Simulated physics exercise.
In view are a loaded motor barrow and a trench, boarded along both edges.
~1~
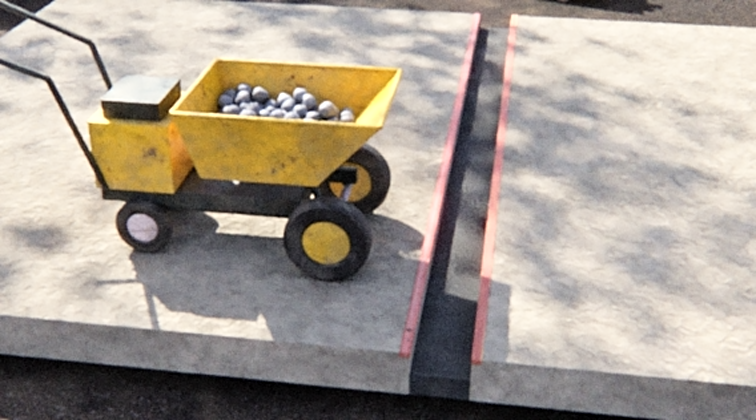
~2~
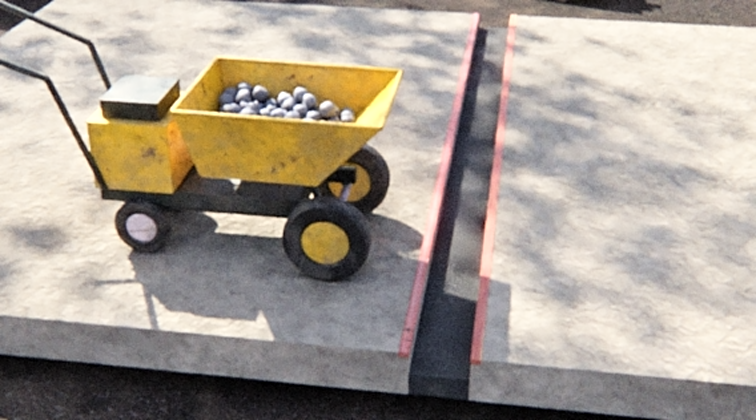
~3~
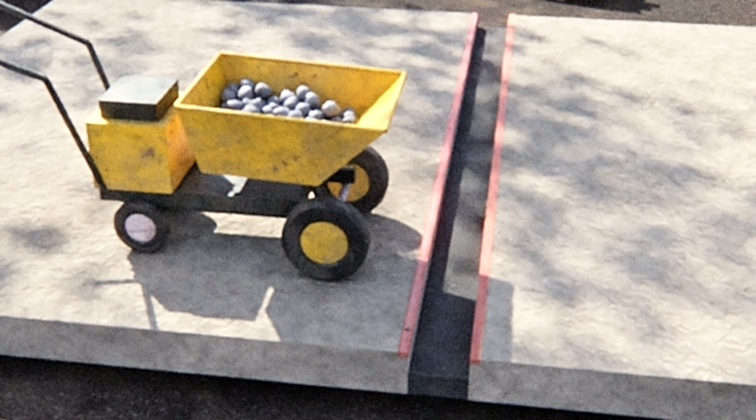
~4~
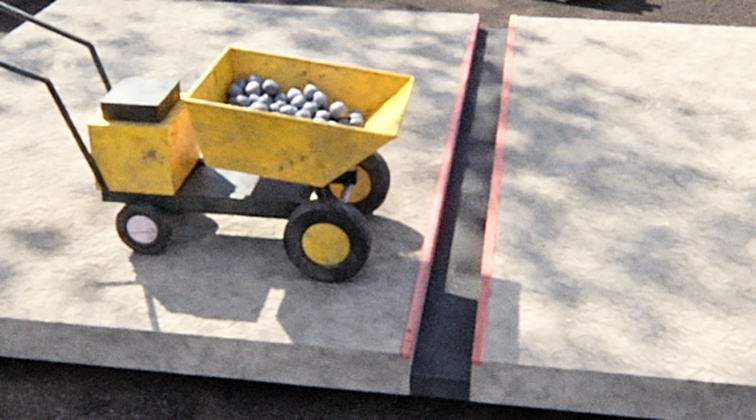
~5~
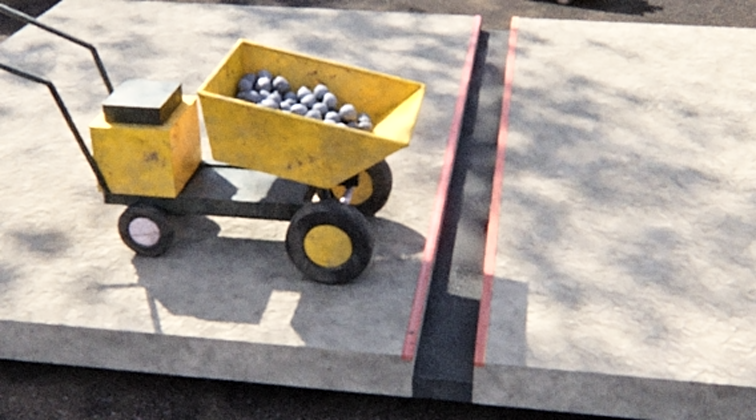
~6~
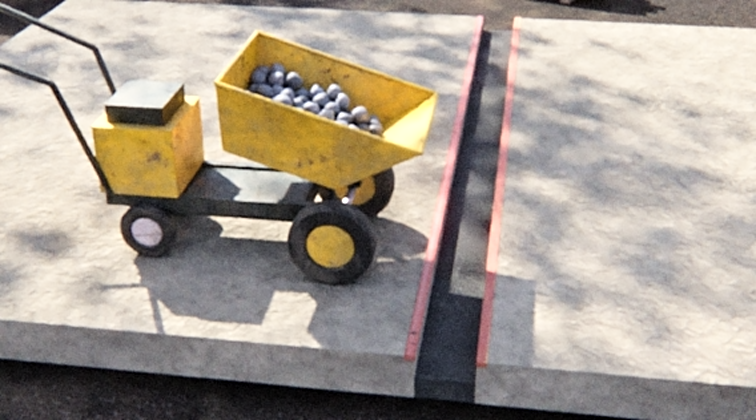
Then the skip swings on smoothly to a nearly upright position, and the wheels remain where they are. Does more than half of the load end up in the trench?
No.
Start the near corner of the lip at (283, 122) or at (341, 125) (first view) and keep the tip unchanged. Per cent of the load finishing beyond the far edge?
0 % and 20 %, in that order.
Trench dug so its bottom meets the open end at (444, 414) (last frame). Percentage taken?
About 30 per cent.
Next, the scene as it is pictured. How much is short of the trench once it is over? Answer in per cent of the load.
About 0 %.
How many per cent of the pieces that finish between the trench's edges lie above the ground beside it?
10 %.
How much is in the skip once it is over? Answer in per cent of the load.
Some 15 in a hundred.
Shortly afterwards, skip tipped steeply; the whole lot in the skip.
Next, skip tipped right over; near two thirds in the skip; only a few in or heaped over the trench; near a quarter beyond it; only a few falling.
Some moments later, skip tipped right over; near a quarter in the skip; near a quarter in or heaped over the trench; near two thirds beyond it.
In the end, skip tipped right over; a little in the skip; near a quarter in or heaped over the trench; near two thirds beyond it.
